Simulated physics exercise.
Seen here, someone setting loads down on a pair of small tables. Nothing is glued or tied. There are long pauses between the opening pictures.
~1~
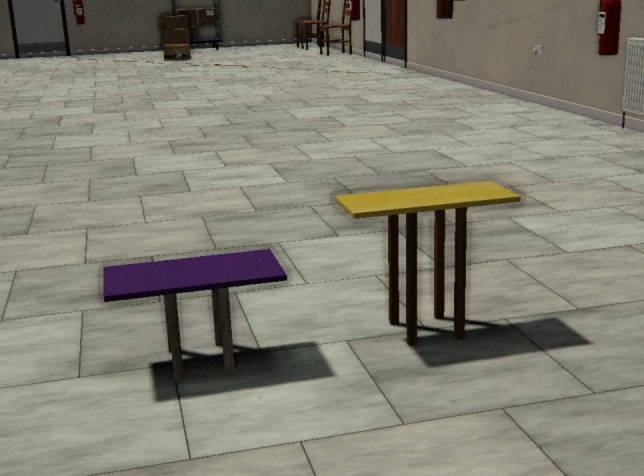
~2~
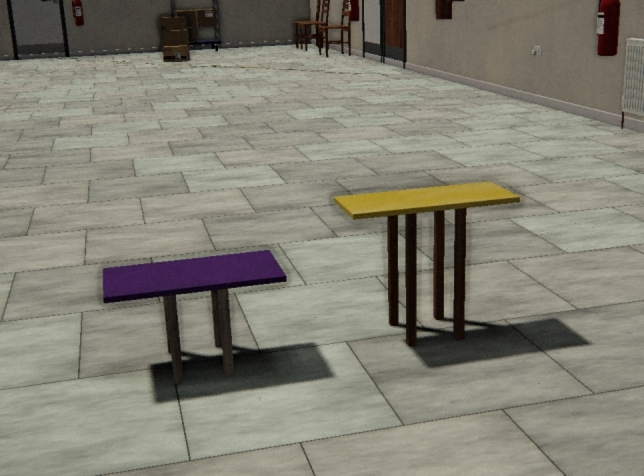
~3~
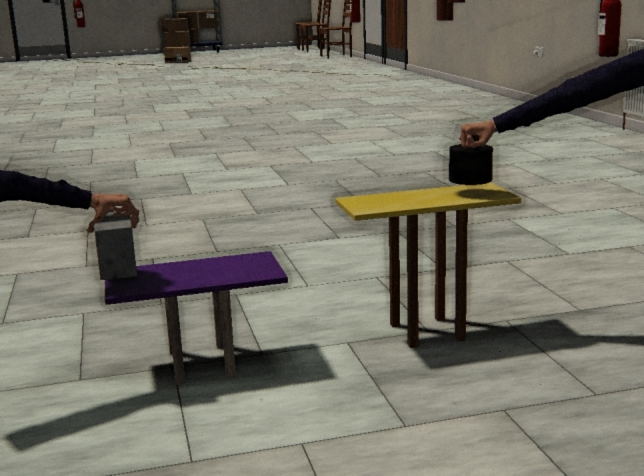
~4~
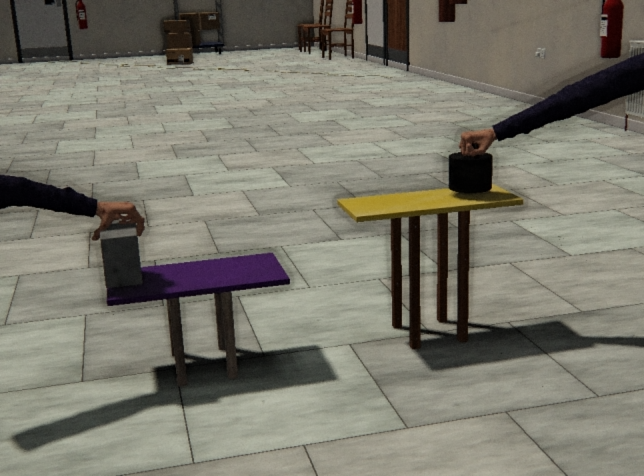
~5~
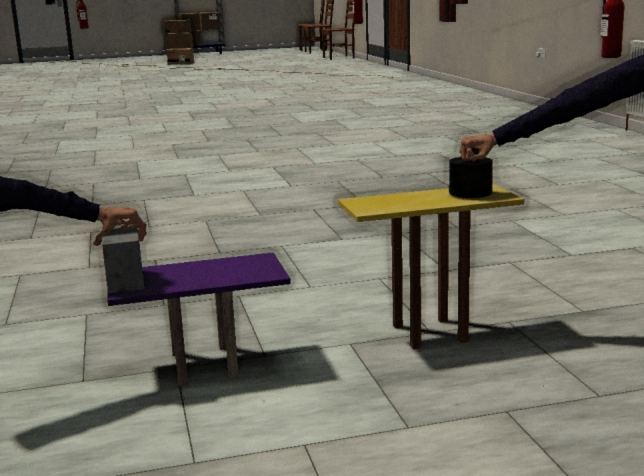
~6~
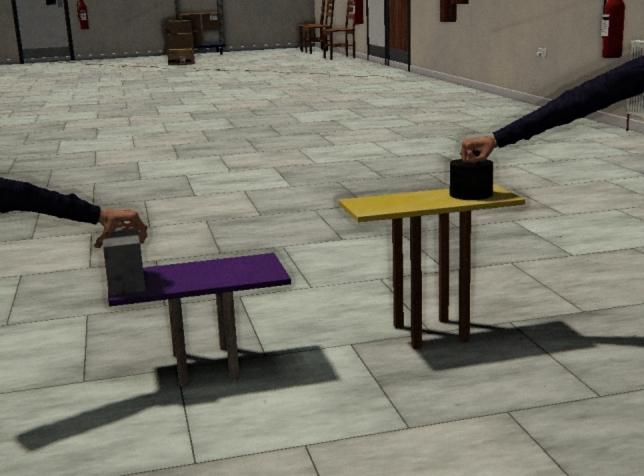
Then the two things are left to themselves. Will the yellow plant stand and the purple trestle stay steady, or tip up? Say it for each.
The yellow plant stand tips up and the purple trestle tips up.
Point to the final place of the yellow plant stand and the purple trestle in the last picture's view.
First (553, 247), then (86, 311).
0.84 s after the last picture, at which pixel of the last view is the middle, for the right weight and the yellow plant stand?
First (539, 197), then (495, 198).
Then, 0.50 s on from there, yellow plant stand turned 6° from its first pose near (444, 199); purple trestle turned 51° from its first pose near (126, 298).
Then, 0.84 s on from there, yellow plant stand turned 29° from its first pose near (495, 198); purple trestle turned 61° from its first pose near (90, 308).
Then, 1.14 s on from there, yellow plant stand turned 66° from its first pose near (552, 234); purple trestle turned 58° from its first pose near (85, 311).
In the end, the yellow plant stand goes over, near (553, 247); the purple trestle goes over, near (86, 311).
